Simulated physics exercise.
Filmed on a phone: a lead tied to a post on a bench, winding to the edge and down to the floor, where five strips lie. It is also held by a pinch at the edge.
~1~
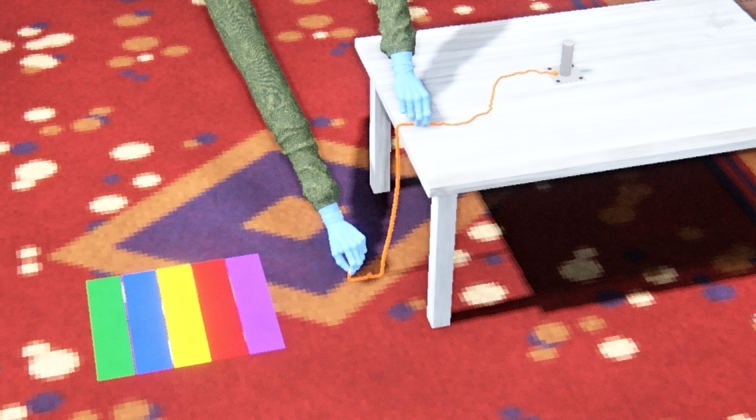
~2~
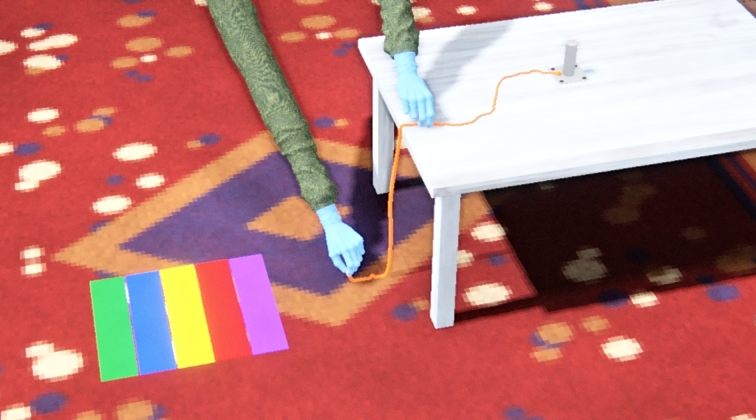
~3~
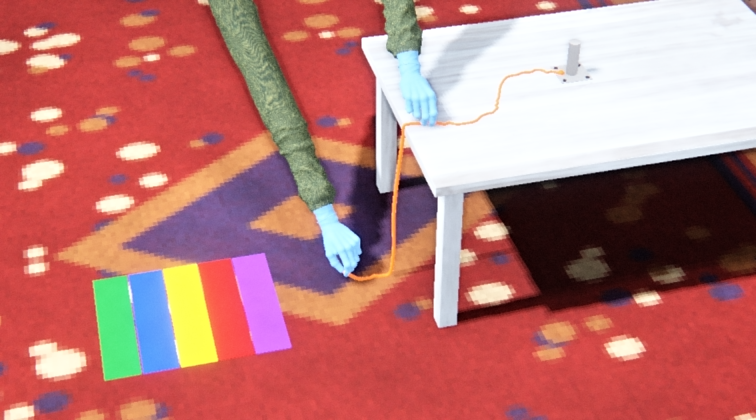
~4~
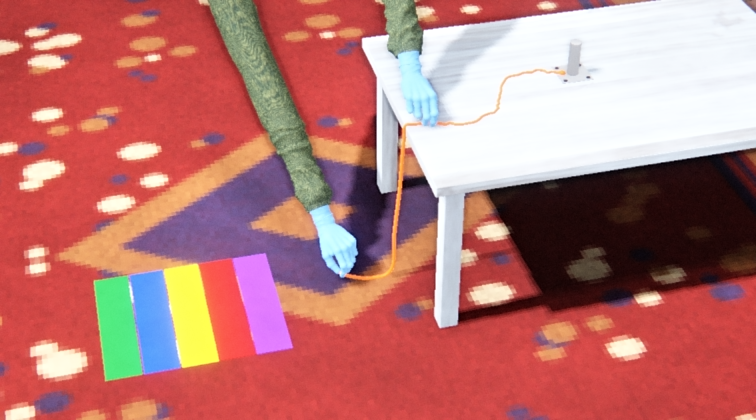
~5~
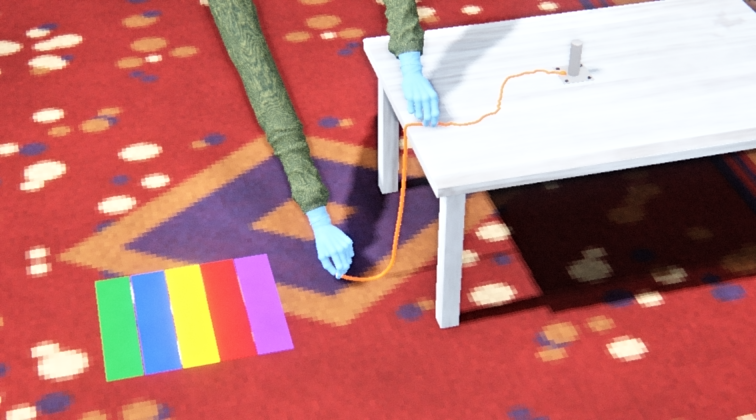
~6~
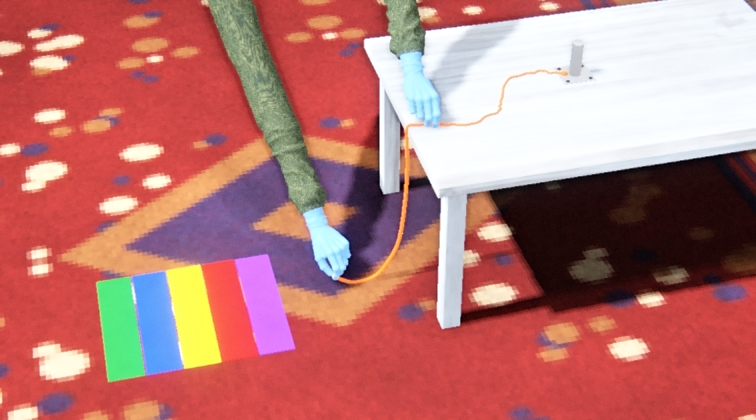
At the start, one gloved hand pins an orange cord at the corner of a white table while another holds its end near the patterned carpet, right of five coloured strips. The lower hand then moves slightly left, drawing the end a little nearer the purple strip, and the hanging cord bows into a rounder curve.
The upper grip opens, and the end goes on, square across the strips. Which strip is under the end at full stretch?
The yellow strip.
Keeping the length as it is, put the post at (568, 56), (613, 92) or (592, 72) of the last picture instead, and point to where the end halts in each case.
Taking the tries in turn, you get (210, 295), (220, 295) and (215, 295).
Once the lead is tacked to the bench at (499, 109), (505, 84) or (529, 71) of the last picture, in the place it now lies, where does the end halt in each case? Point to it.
That would be (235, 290) for the first, (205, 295) for the second and (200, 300) for the third.
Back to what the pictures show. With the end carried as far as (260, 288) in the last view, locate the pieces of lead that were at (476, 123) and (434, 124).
Approx. (427, 116); approx. (402, 139).
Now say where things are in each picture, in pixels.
End (350, 270); purple (263, 333); red (226, 339); yellow (189, 346); blue (152, 352); green (114, 359), in the first picture.
End (347, 272); lead through (529, 73) (496, 99) (451, 125) (398, 147) (390, 209) (390, 263), in the second picture.
End (344, 272), in the third picture.
End (340, 273); lead through (533, 72) (500, 99) (454, 124) (403, 147) (398, 208) (394, 263), in the fourth picture.
End (337, 274), in the fifth picture.
End (333, 275); lead through (535, 73) (502, 99) (457, 125) (407, 147) (405, 209) (387, 262), in the sixth picture.
Early on, end near (260, 287); over purple.
Midway, end near (216, 295); over red.
At the end of the slack, end near (190, 299); over yellow. It gets as far as the yellow strip.
